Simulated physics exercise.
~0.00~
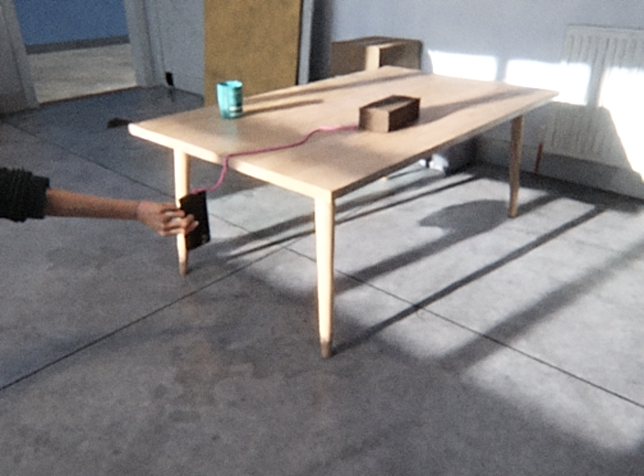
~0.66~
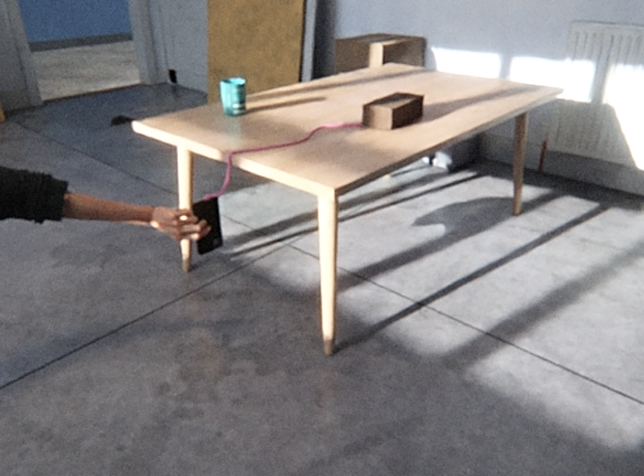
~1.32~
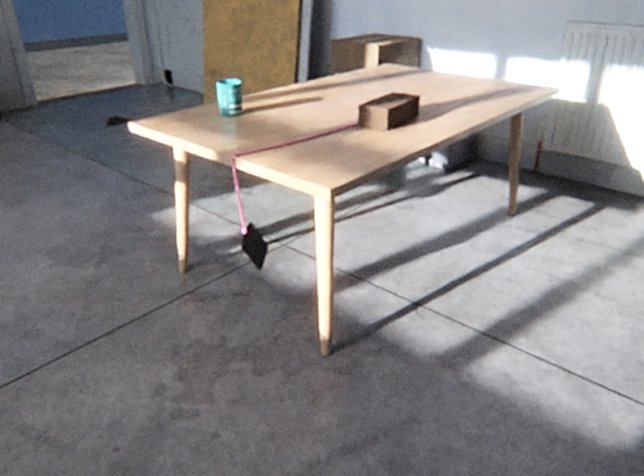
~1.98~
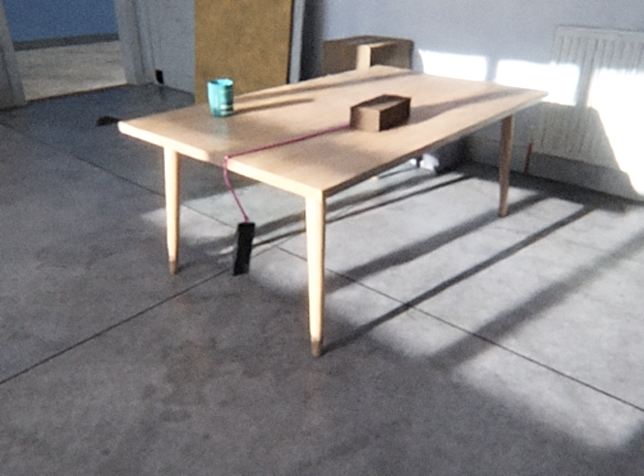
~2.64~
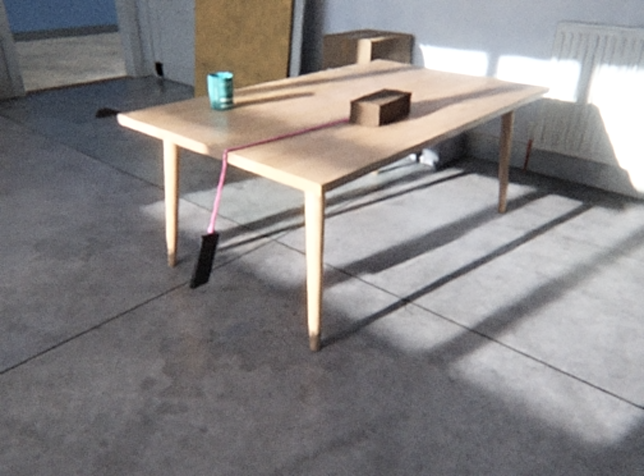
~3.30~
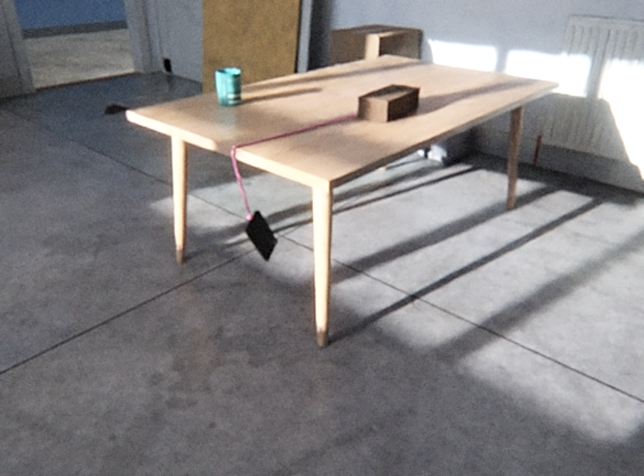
At first, a hand reaches in from the left, holding a black phone beside a wooden table, with a pink shoelace running from it over the edge to a brown brick on top. A turquoise cup stands nearby on the tabletop. The hand shifts the phone slightly to the right, then lets go and draws back out of view. The phone hangs from the shoelace below the edge, twisting as it dangles. It swings to the left, then back to the right. It ends still hanging above the floor, while the brick and cup stay in place.
